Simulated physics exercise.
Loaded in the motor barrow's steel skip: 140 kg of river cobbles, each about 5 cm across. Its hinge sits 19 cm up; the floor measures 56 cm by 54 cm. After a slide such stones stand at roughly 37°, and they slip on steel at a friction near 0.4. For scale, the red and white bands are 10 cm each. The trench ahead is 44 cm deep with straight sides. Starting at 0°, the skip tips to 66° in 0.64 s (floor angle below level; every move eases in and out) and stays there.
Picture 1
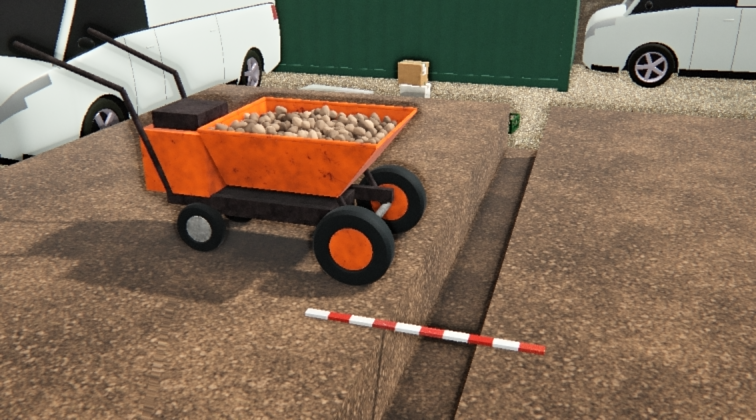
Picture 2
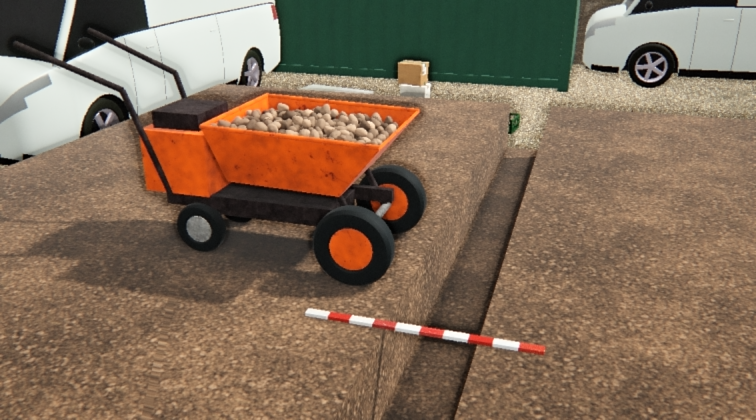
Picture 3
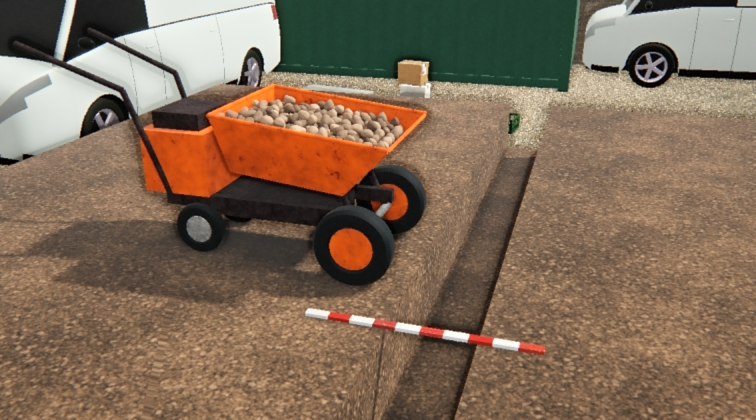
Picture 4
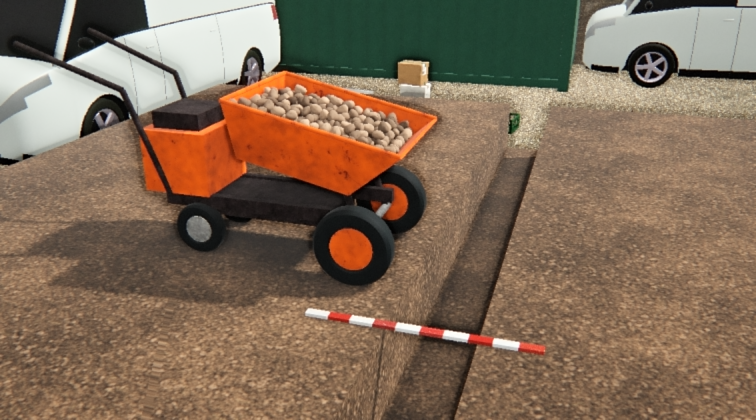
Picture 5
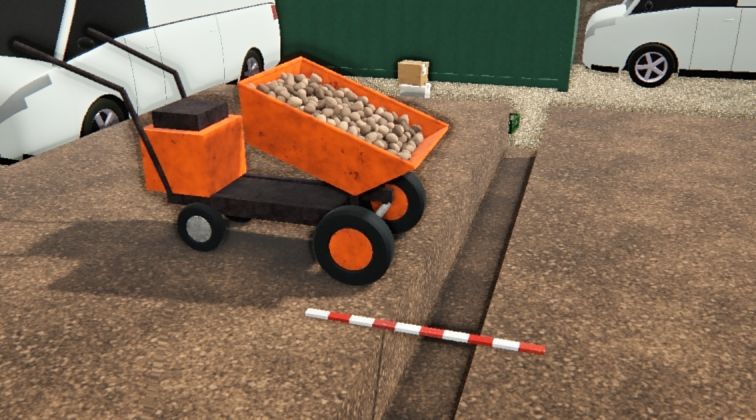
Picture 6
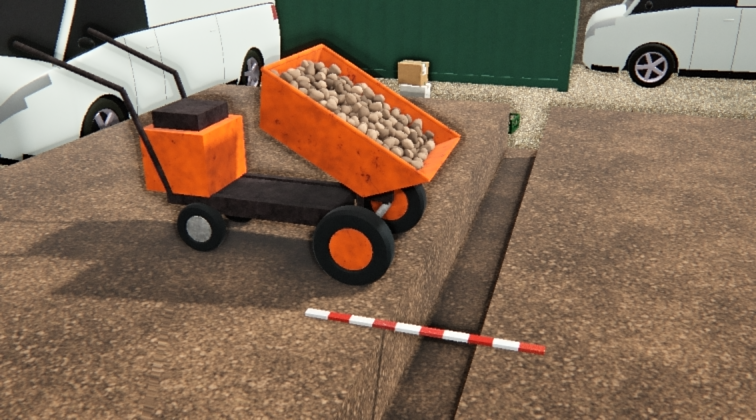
An orange motor barrow with black handles stands at left on brown ground, seen from a raised, fixed viewpoint. Its skip holds rounded, brownish stones beside a straight trench crossed by a red-and-white banded pole, with white vehicles and a green container behind. The skip steadily tilts, its rear rising well above the dark chassis and its front lip angling down rightward, while the wheels stay still.
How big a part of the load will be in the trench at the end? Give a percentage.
Close to 31 in a hundred.
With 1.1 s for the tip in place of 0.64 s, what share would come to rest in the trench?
Then about 45 per cent.
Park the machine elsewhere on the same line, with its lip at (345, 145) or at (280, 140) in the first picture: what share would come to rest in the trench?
First some 55, then 85 per cent.
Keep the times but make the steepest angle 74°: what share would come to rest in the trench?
In that case some 20 per cent.
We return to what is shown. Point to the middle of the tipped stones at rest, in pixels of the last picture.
Around (545, 275).
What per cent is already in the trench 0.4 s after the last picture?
Some 5 per cent.
Then, 0.2 s after the last picture the floor is at 56°, 100 % in the skip; the foremost stones are at (454, 189).
Then, 0.4 s after the last picture the floor is at 66°, 79 % in the skip, 6 % in the trench, 14 % past the trench; the foremost stones are at (542, 255).
Then, 0.8 s after the last picture the floor is at 66°, 25 % in the skip, 7 % in the trench, 68 % past the trench; the foremost stones are at (720, 293).
Then, 2.7 s after the last picture the floor is at 66°, 0 % in the skip, 31 % in the trench, 69 % past the trench; the foremost stones are past the picture's edge.
